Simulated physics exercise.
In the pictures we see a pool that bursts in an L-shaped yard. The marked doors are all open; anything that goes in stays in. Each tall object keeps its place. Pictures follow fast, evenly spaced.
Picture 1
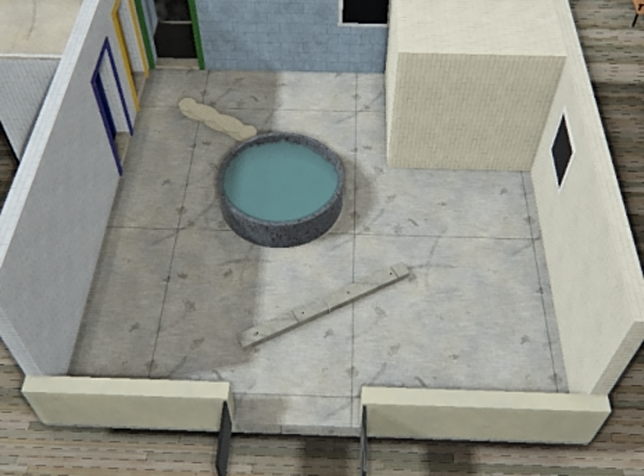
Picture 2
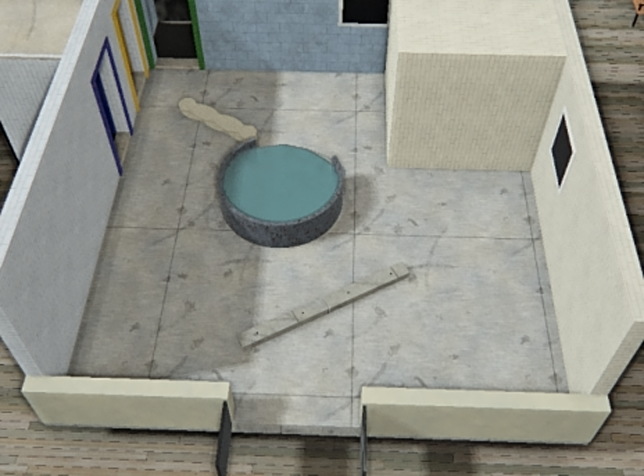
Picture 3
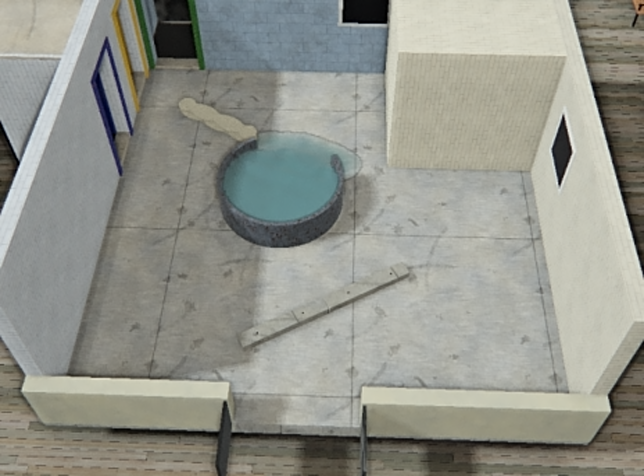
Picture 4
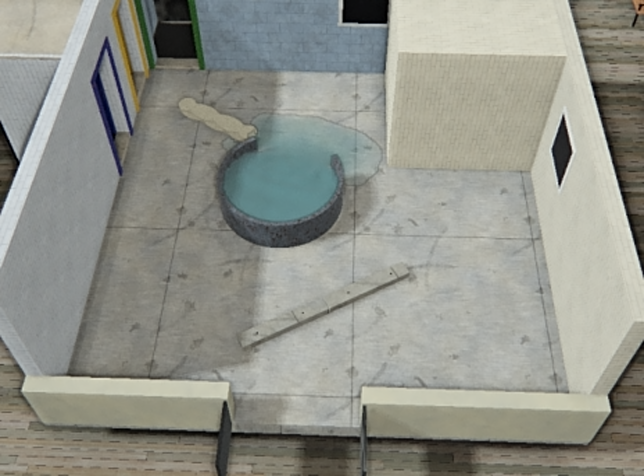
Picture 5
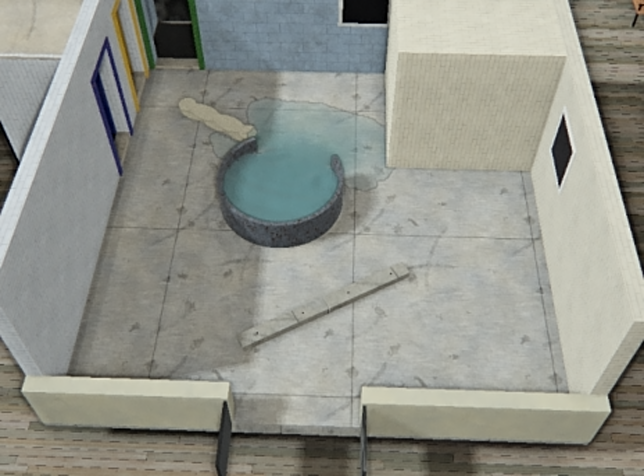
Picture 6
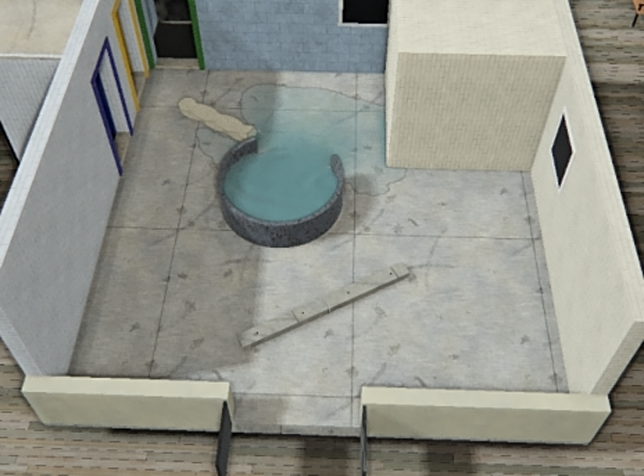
The clip opens on a round pool of still, blue-green water in a walled, L-shaped yard. Water then pours out through a gap on the pool's far side and spreads over the paving in a thin sheet, reaching toward the back wall and the pale block at right as its edge grows fainter.
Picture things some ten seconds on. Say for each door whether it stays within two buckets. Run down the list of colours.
At the end, the blue door will receive two buckets or fewer. The green door will receive over two buckets. The yellow door will receive two buckets or fewer.
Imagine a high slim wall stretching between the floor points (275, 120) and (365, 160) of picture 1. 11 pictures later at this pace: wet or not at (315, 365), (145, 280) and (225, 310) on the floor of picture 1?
Untouched, untouched, untouched.
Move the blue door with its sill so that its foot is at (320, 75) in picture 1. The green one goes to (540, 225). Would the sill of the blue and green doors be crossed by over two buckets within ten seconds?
Briefly, the blue door crosses the line and the green door never reaches it.
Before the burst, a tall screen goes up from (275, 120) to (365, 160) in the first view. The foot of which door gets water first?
Answer: The green door.
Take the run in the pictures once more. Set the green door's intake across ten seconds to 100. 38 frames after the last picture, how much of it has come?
Result: 65 % of the ten-second total.
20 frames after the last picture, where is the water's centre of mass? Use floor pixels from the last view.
About (291, 132).
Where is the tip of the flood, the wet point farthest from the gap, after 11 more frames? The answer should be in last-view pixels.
I'd go with roughly (166, 73).
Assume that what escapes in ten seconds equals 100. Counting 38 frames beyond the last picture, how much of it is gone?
My reading is about 65 per cent.
A moment on, water covers 15 % of the floor; the blue door not reached, the green door not reached, the yellow door not reached.
Next, water covers 20 % of the floor; the blue door not reached, the green door wet at the sill, nothing in, the yellow door not reached.
Then, water covers 20 % of the floor; the blue door wet at the sill, nothing in, the green door wet at the sill, nothing in, the yellow door wet at the sill, nothing in.
Later, water covers 50 % of the floor; the blue door wet at the sill, nothing in, the green door over two buckets in, the yellow door under two buckets in.
In the end, water covers 70 % of the floor; the blue door wet at the sill, nothing in, the green door over two buckets in, the yellow door under two buckets in.
